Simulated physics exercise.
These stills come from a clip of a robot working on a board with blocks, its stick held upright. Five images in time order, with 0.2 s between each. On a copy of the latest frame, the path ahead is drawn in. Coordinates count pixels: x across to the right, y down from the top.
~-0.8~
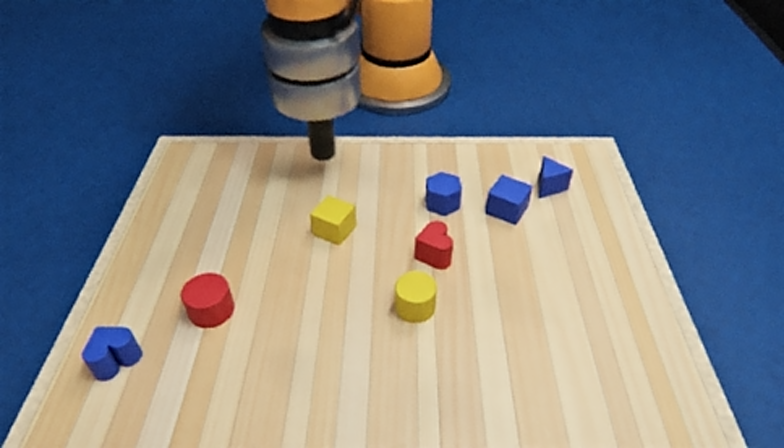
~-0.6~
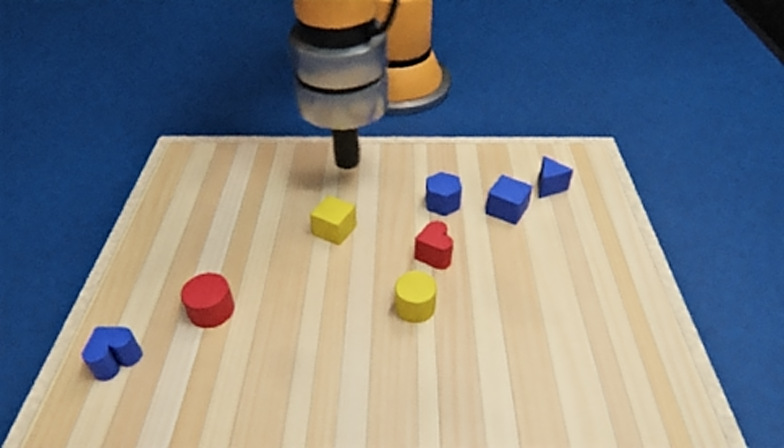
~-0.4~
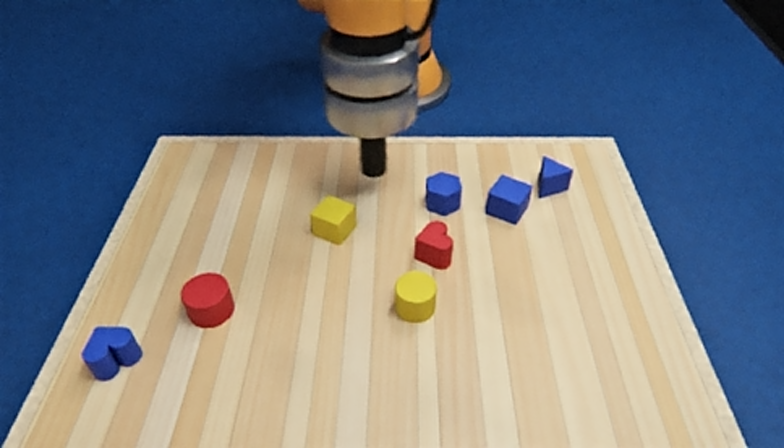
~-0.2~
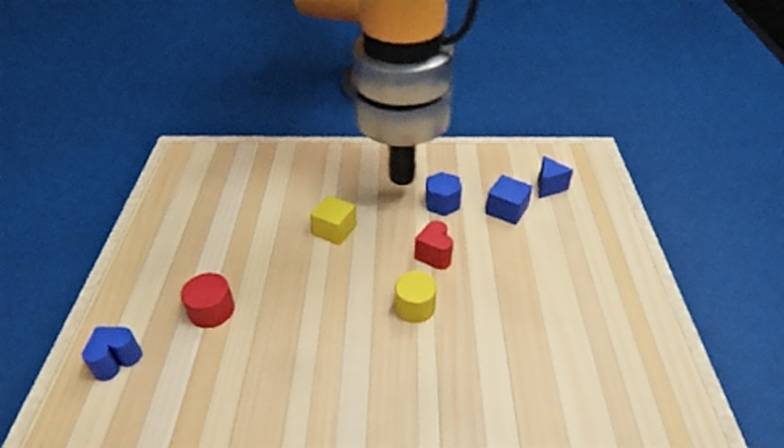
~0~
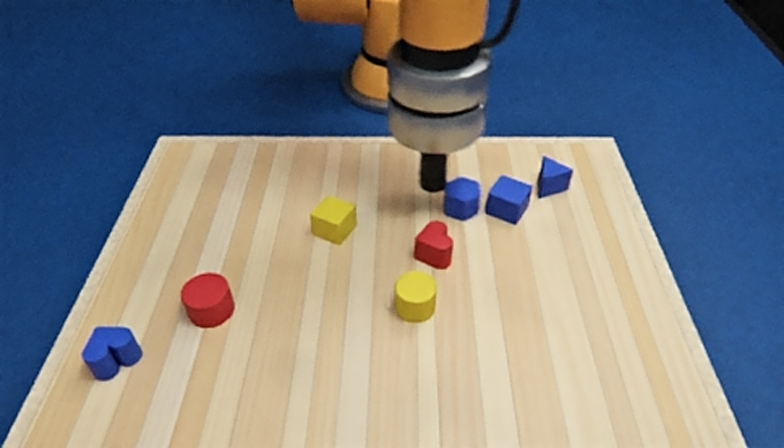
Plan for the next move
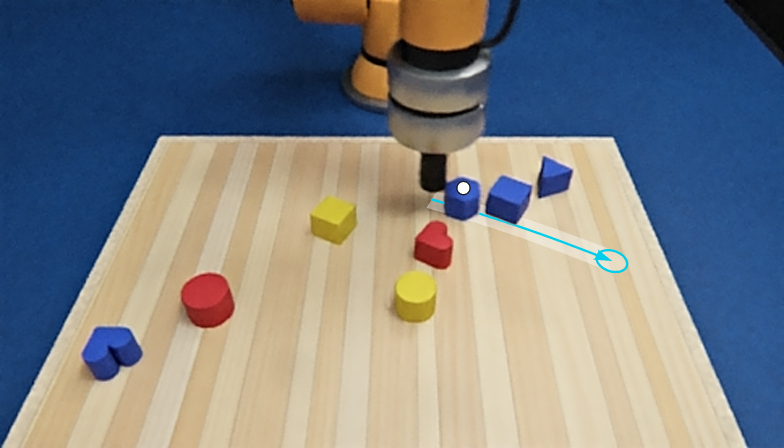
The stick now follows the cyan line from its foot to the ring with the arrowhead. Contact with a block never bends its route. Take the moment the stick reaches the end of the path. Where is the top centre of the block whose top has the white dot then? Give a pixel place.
Most likely (558, 244).
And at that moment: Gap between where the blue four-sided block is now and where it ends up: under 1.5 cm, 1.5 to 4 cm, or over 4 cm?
Its final spot will lie more than 4 cm from the current one.
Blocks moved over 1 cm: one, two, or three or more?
I'd say two blocks get shifted by more than about 1 cm.
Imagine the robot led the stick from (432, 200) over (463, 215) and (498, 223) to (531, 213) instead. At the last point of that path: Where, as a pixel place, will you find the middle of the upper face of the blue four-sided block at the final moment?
So, by the moment the path ends, you'll find the top centre of the blue four-sided block at (570, 188).
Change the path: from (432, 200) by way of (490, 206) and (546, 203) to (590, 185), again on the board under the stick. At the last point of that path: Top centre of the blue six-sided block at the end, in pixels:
Answer: (512, 208).
The line goes from (432, 200) over (518, 226) to (612, 261); the dot is on the blue six-sided block.
What follows on the original path. One third of the way, stick (491, 202); blue six-sided block (513, 215), turned 55° clockwise; blue four-sided block (534, 195), turned 70° anticlockwise.
Two thirds of the way, stick (553, 223); blue six-sided block (551, 240); blue four-sided block (555, 194), turned 90° anticlockwise.
At the end, stick (617, 246); blue six-sided block (558, 244), turned 170° clockwise; blue four-sided block (555, 194), turned 90° anticlockwise; blue triangle unmoved.
